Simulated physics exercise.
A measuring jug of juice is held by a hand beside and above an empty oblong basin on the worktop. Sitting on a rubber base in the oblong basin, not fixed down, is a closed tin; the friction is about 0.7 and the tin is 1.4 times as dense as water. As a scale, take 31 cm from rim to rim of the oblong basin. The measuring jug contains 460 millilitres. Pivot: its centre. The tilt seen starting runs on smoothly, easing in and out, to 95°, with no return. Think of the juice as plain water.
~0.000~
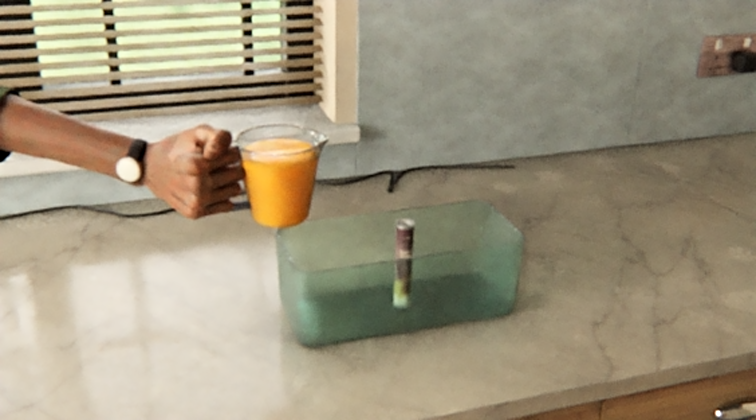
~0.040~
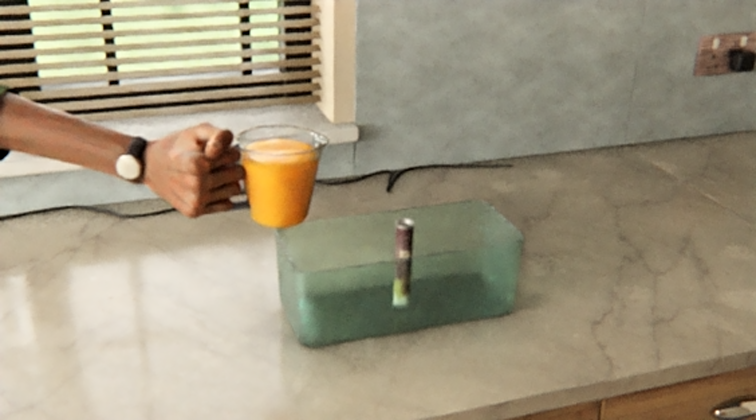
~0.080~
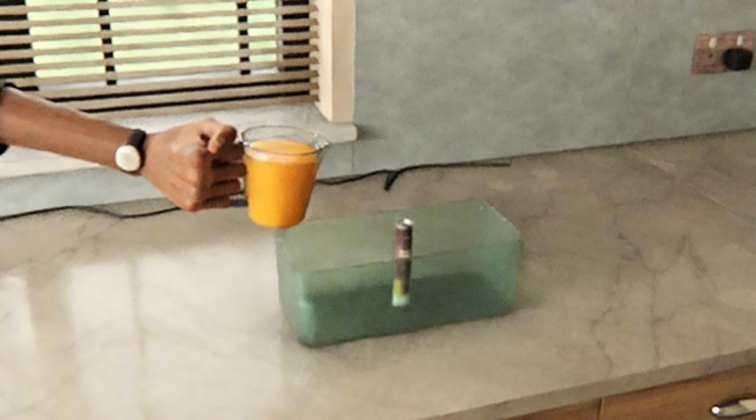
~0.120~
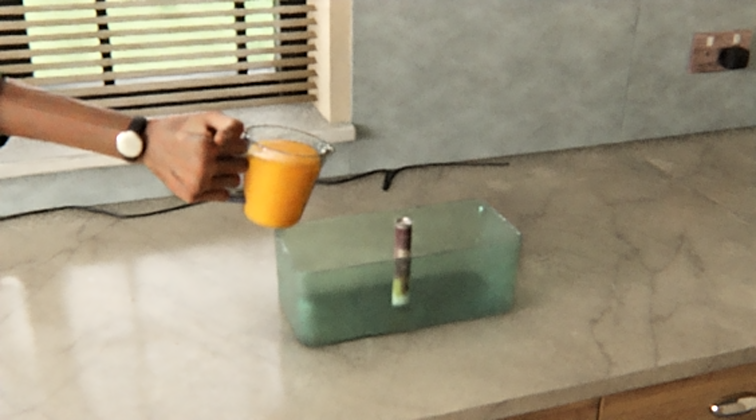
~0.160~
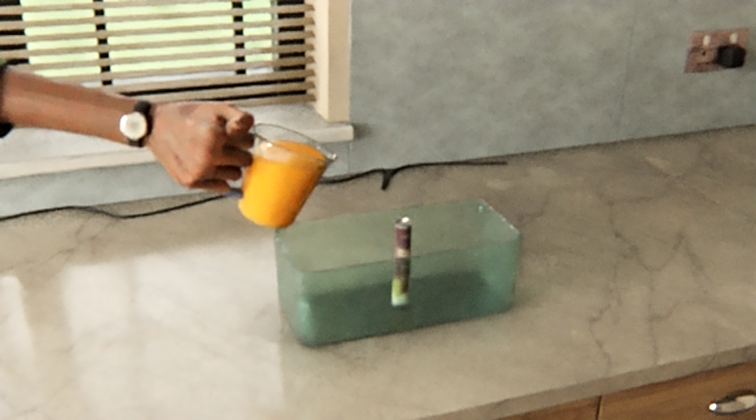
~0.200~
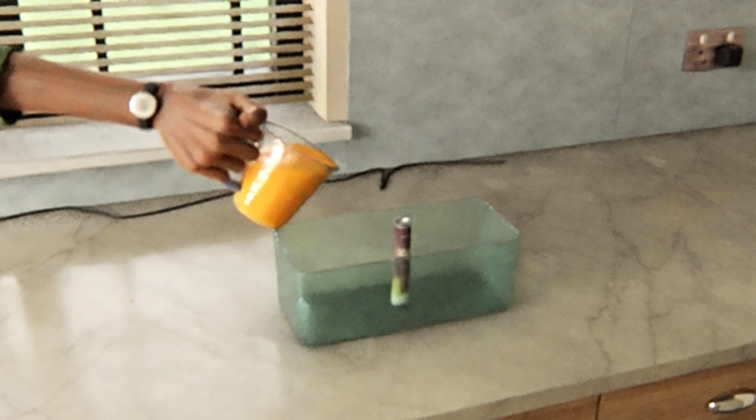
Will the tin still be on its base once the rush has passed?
It stays on its base.
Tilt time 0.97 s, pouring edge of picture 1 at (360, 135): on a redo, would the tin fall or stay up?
After that, the tin overturns.
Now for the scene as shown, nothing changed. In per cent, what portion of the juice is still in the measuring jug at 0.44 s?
Fraction remaining: Approx. 48 per cent.
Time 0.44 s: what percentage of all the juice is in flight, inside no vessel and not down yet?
22 per cent.
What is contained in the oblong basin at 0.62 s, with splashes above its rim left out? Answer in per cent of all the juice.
Roughly 76 percent of it.
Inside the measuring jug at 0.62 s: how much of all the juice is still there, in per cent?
Close to 14 in a hundred.
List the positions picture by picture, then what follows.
In the first frame, it leans 0°; its right rim is at (328, 136); the juice meets the walls at (240, 154) and (316, 147); the oblong basin's rim runs from (285, 250) to (506, 221); the tin's top is at (405, 227).
In the second frame, it leans 1°; its right rim is at (329, 138); the juice meets the walls at (240, 154) and (316, 148).
In the third frame, it leans 6°; its right rim is at (331, 141); the juice meets the walls at (243, 151) and (317, 148).
In the fourth frame, it leans 13°; its right rim is at (334, 147); the juice meets the walls at (246, 151) and (321, 151).
In the fifth frame, it leans 22°; its right rim is at (337, 156); the juice meets the walls at (249, 153) and (326, 153).
In the sixth frame, it leans 33°; its right rim is at (339, 166); the juice meets the walls at (250, 162) and (334, 157).
After 0.44 s the tilt is 92° and 48 per cent is still to pour; the tin stands where it began.
After 0.62 s the tilt is 95° and 13 per cent is still to pour; the tin stands where it began.
After 0.80 s the tilt is 95° and 2 per cent is still to pour; the tin stands where it began.
After 1.00 s the tilt is 95° and 0 per cent is still to pour; the tin stands where it began.
In the end the tin stands where it began.
